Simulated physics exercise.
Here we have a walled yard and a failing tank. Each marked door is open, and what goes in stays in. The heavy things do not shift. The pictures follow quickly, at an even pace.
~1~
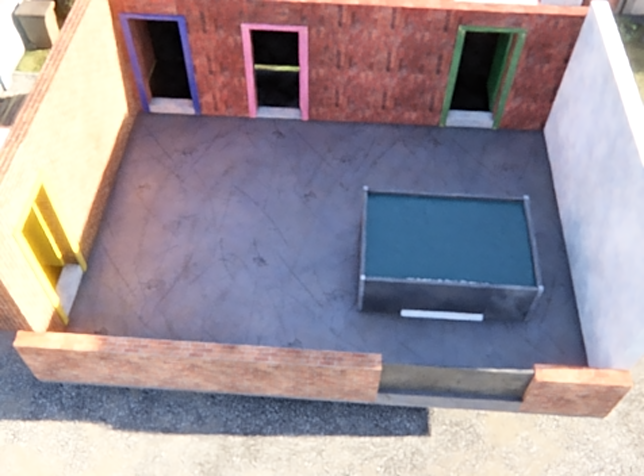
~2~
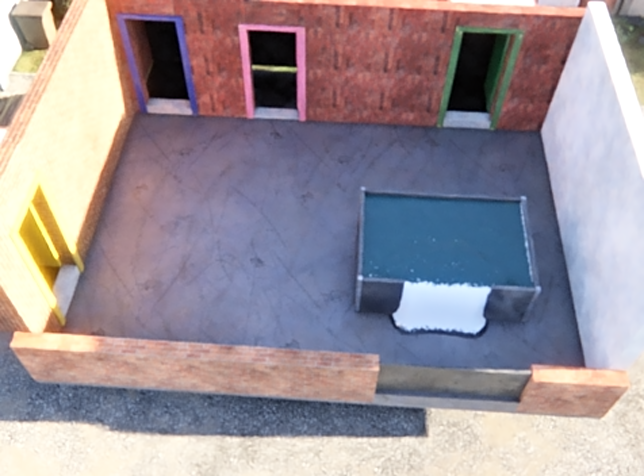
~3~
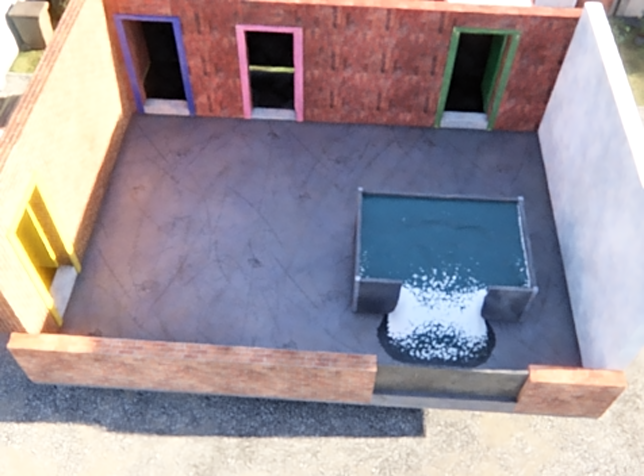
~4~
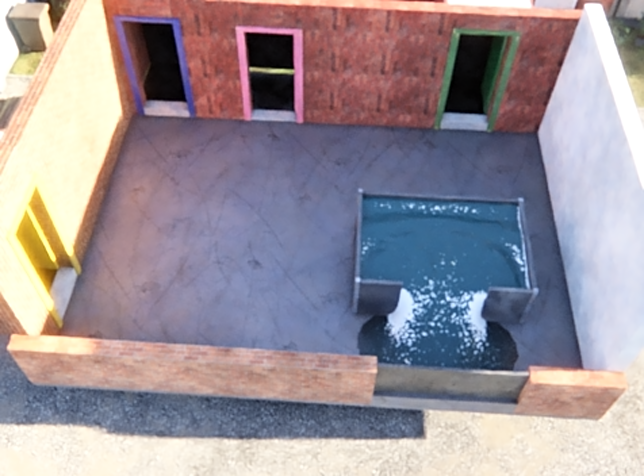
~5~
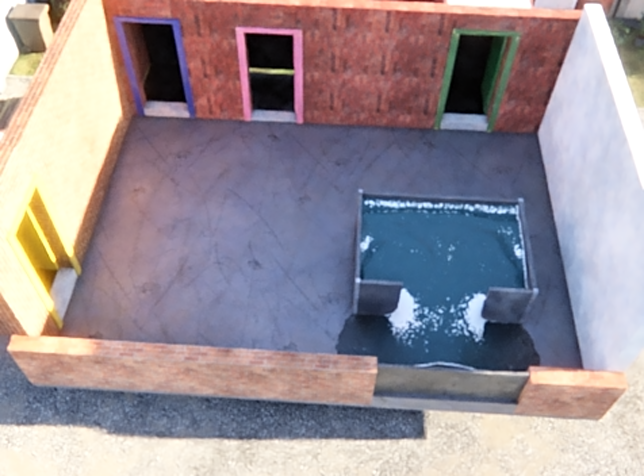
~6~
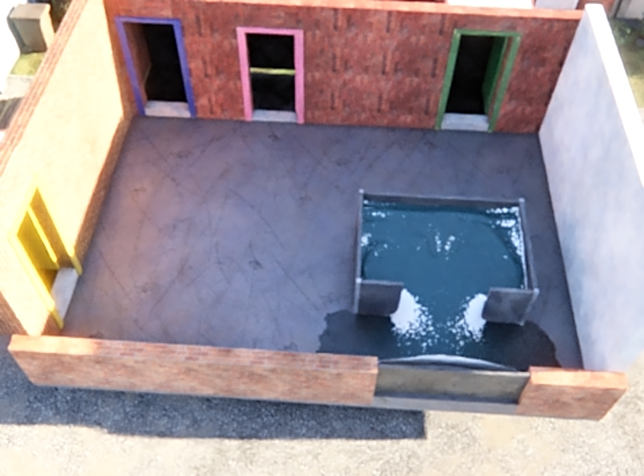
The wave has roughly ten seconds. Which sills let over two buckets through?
One by one: The green door admits no more than that; the blue door admits no more than that; the pink door lets in a lot; the yellow door admits no more than that.
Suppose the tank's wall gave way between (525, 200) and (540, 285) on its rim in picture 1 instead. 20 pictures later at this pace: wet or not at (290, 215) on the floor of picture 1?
Verdict: Dry.
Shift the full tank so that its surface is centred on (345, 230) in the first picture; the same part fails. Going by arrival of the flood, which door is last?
It is the door marked pink.
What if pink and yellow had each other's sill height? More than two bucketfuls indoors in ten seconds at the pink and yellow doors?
My reading: The pink door takes less; the yellow door takes more.
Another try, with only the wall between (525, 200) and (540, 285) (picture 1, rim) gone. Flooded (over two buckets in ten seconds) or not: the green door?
The green door goes over.
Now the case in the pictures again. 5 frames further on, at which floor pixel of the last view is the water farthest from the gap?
Around (181, 370).
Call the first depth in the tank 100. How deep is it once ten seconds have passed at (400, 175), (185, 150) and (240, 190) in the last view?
In that order: 4, 12 and 12 per cent.
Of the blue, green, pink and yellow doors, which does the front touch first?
It is the one in yellow.
A moment on, water covers 15 % of the floor; the green door not reached, the blue door not reached, the pink door not reached, the yellow door not reached.
Next, water covers 40 % of the floor; the green door not reached, the blue door not reached, the pink door not reached, the yellow door not reached.
Then, water covers 60 % of the floor; the green door wet at the sill, nothing in, the blue door not reached, the pink door not reached, the yellow door under two buckets in.
Later, water covers 90 % of the floor; the green door wet at the sill, nothing in, the blue door wet at the sill, nothing in, the pink door wet at the sill, nothing in, the yellow door under two buckets in.
In the end, water covers 95 % of the floor; the green door wet at the sill, nothing in, the blue door wet at the sill, nothing in, the pink door over two buckets in, the yellow door under two buckets in.
